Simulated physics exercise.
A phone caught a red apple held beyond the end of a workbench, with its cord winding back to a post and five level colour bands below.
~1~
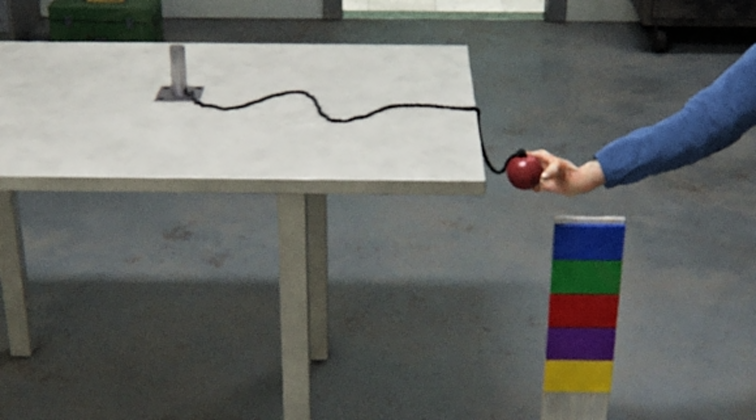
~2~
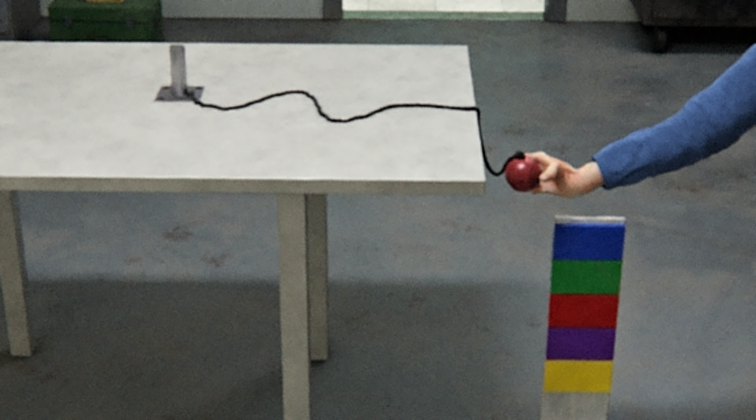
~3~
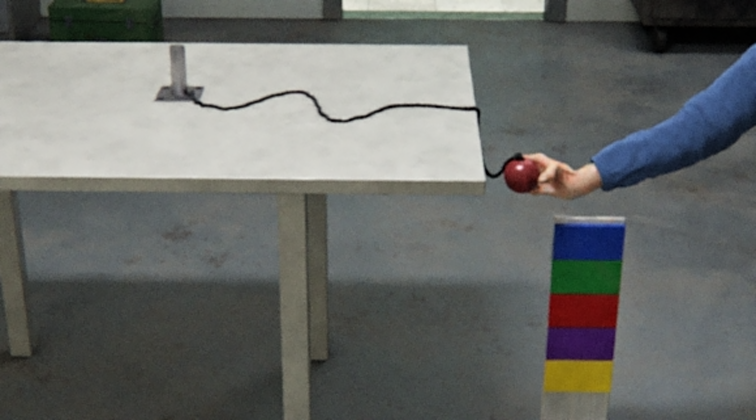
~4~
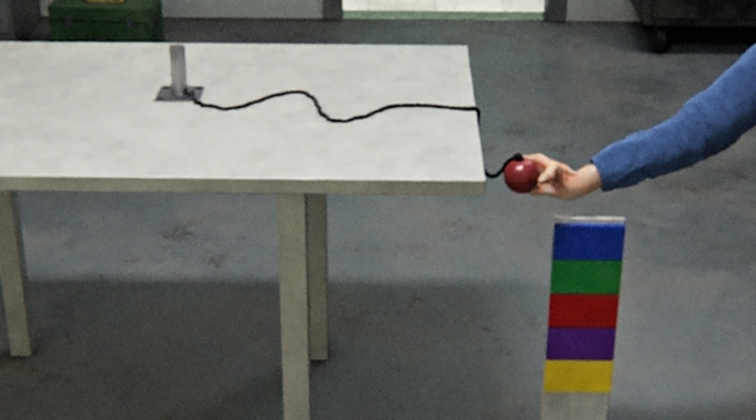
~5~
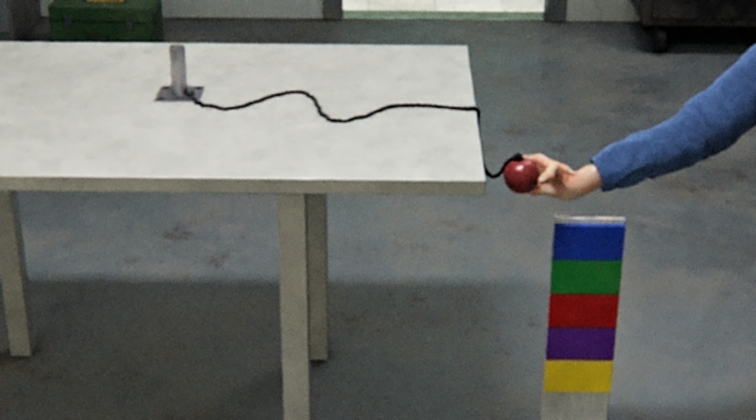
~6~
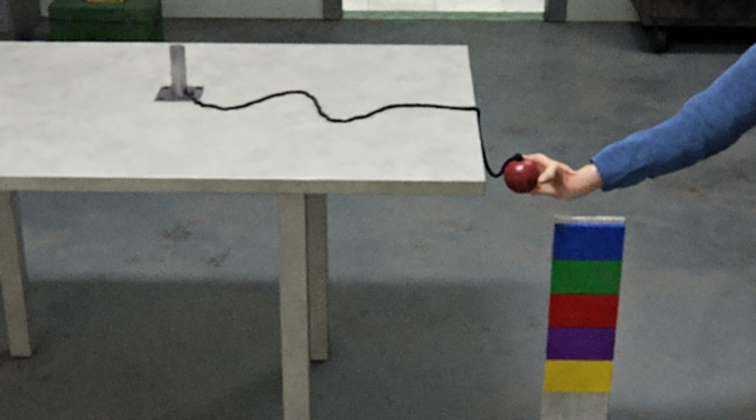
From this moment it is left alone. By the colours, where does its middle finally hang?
At the purple band.
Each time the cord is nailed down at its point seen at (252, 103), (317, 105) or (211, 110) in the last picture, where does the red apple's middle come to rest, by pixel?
Readings in order - (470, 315), (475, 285), (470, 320).
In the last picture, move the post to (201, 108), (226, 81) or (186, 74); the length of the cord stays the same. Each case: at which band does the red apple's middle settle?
The first case gives yellow, the second yellow and the third purple.
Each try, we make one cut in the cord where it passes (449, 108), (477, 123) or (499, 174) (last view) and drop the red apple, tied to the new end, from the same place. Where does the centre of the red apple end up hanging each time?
In order, roughly (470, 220), (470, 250) and (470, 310).
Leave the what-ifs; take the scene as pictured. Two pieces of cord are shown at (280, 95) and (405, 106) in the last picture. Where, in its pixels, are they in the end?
They go to (324, 103) and to (476, 163).
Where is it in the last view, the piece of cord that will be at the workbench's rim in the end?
It's the bit near (367, 116).
Early on, apple near (499, 336); level with purple.
Midway, apple near (449, 334); level with purple.
Finally, apple near (467, 339); level with purple. The cord holds its middle at purple.
